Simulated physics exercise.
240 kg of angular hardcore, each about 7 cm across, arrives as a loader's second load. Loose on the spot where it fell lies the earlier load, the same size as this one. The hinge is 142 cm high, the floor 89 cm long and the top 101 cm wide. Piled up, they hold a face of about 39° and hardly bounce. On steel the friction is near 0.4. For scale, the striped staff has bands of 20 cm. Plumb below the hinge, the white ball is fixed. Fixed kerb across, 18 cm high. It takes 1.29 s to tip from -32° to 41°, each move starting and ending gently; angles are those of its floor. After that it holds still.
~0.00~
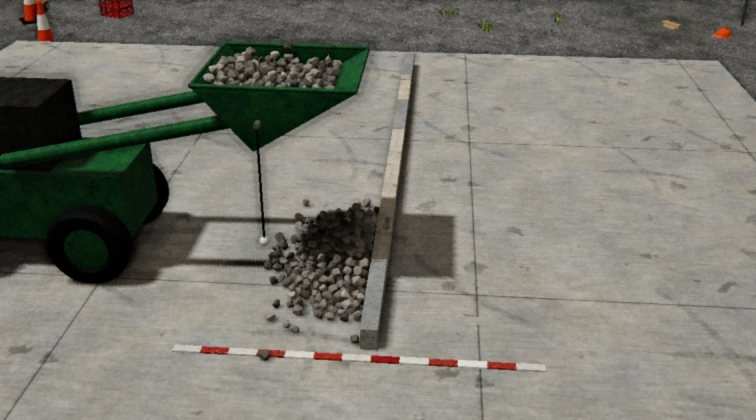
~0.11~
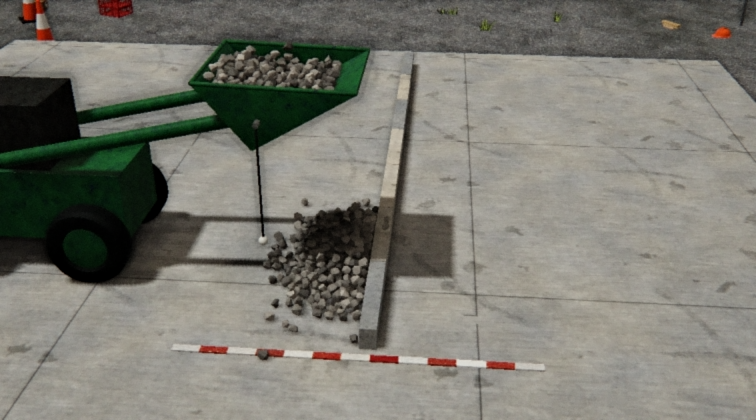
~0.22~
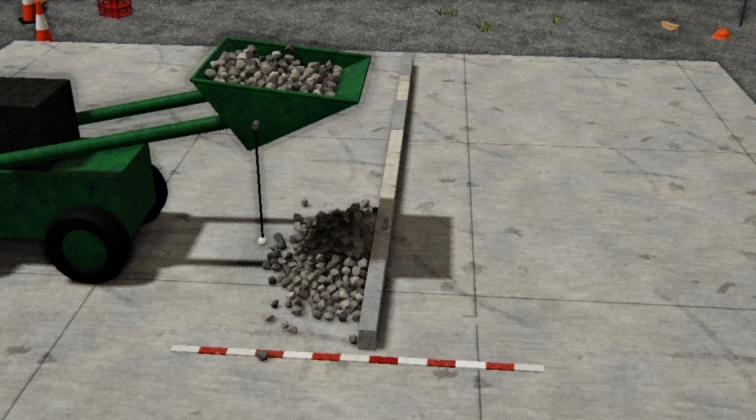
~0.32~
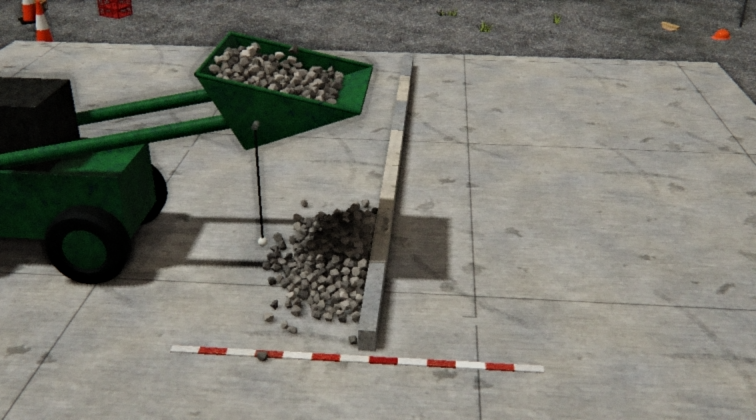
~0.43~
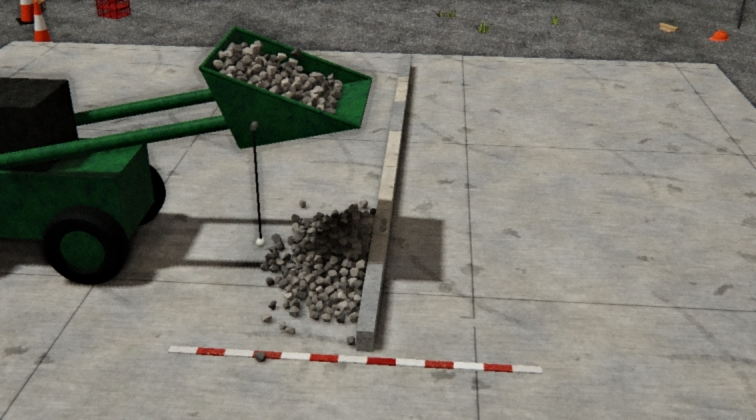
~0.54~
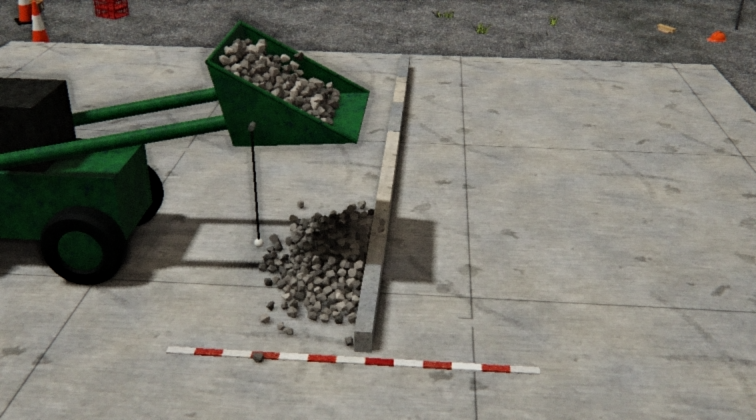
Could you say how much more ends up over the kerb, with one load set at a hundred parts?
I'd put it at 67 parts in every hundred.
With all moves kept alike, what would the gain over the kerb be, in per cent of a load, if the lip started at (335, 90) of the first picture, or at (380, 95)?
About 35 per cent from the first spot and 95 per cent from the second.
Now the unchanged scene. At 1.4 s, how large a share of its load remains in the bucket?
Roughly 70 parts in a hundred of the load.
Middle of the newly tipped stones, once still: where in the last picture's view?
The centre sits about (404, 258).
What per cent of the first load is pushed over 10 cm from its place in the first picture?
Some 0 percent, give or take.
After 1.0 s the floor is at 30°; in per cent of one load, 100 in the bucket, 100 on this side of the kerb; the foremost stones are at (371, 237).
After 1.4 s the floor is at 41°; in per cent of one load, 69 in the bucket, 131 on this side of the kerb; the foremost stones are at (369, 239).
After 1.7 s the floor is at 41°; in per cent of one load, 13 in the bucket, 160 on this side of the kerb, 27 over the kerb; the foremost stones are at (439, 266).
After 4.3 s the floor is at 41°; in per cent of one load, 0 in the bucket, 133 on this side of the kerb, 67 over the kerb; the foremost stones are at (549, 262). Net gain over the kerb, 67.
